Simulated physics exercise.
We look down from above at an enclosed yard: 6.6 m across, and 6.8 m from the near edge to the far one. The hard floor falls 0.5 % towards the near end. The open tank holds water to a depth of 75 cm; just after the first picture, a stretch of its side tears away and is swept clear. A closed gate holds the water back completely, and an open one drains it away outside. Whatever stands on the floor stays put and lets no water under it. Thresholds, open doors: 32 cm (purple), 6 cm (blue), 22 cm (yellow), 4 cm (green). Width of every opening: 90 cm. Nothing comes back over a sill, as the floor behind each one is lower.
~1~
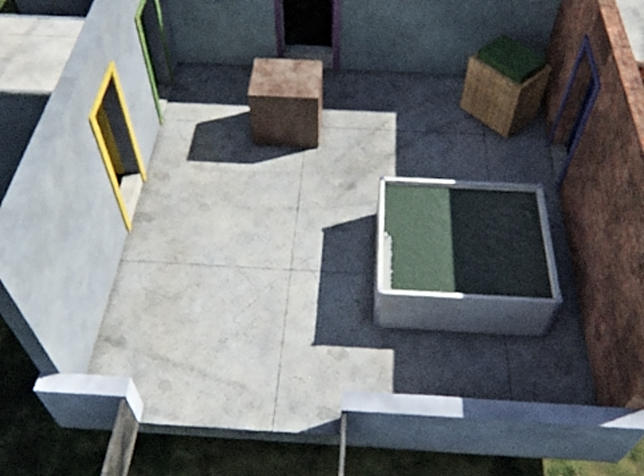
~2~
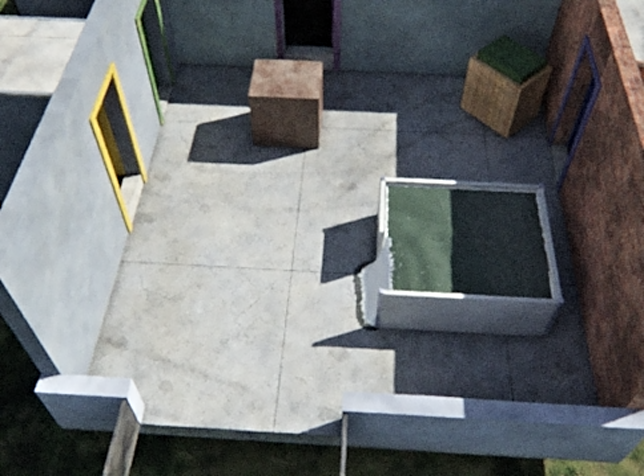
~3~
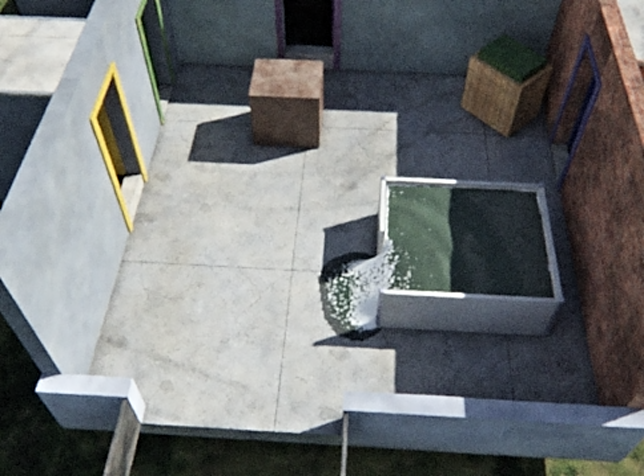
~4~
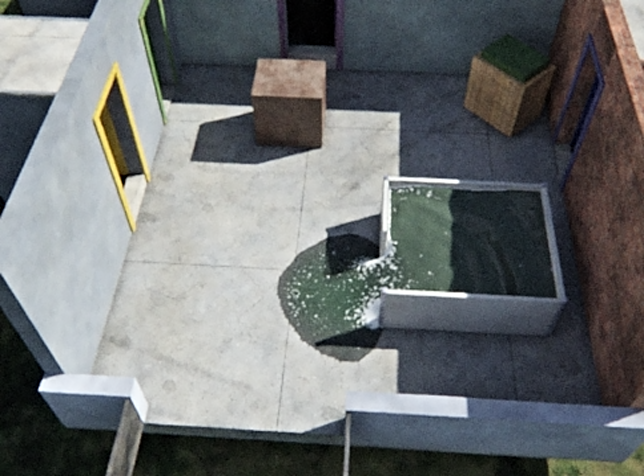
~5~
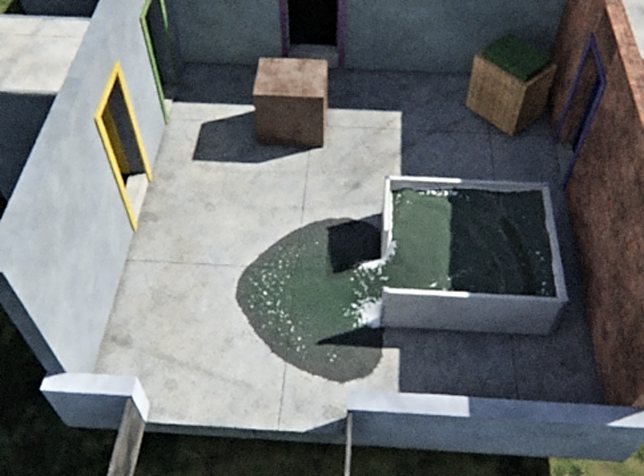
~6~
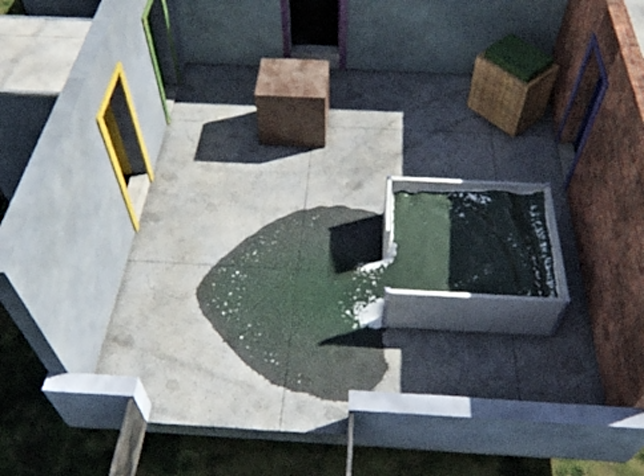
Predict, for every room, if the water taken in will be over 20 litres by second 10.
Outcome: The purple door will not let too much through, the blue door will not let too much through, the yellow door will not let too much through, the green door will let too much through.
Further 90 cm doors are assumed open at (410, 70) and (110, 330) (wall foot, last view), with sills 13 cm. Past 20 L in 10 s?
The first doorway stays inside and the second goes beyond.
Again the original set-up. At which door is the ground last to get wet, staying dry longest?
Blue.
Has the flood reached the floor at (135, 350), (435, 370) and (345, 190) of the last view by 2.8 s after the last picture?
Listed in sequence, the spots are drenched, bone dry and bone dry.
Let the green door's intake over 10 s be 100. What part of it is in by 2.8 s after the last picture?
Fraction in by then: Around 0 per cent.
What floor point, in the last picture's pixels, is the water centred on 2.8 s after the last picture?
At roughly (333, 266).
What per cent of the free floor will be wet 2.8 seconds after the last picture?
I'd guess around 45 %.
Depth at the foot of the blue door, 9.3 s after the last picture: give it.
It's some 4.5 centimetres deep.
Then, 0.7 s after the last picture water covers 35 % of the floor and is deepest (38 cm) near (373, 297); purple door not reached, blue door not reached, yellow door not reached, green door not reached.
Then, 1.5 s after the last picture water covers 35 % of the floor and is deepest (36 cm) near (102, 349); purple door not reached, blue door not reached, yellow door 21 cm at the sill, 0 L in, green door not reached.
Then, 2.8 s after the last picture water covers 45 % of the floor and is deepest (23 cm) near (373, 297); purple door not reached, blue door not reached, yellow door 15 cm at the sill, 0 L in, green door 6 cm at the sill, 0 L in.
Then, 5.3 s after the last picture water covers 55 % of the floor and is deepest (16 cm) near (87, 399); purple door 7 cm at the sill, 0 L in, blue door not reached, yellow door 11 cm at the sill, 0 L in, green door 7 cm at the sill, 5 L in.
Then, 9.3 s after the last picture water covers 80 % of the floor and is deepest (9 cm) near (87, 399); purple door 6 cm at the sill, 0 L in, blue door 4 cm at the sill, 0 L in, yellow door 6 cm at the sill, 0 L in, green door 9 cm at the sill, 62 L in.
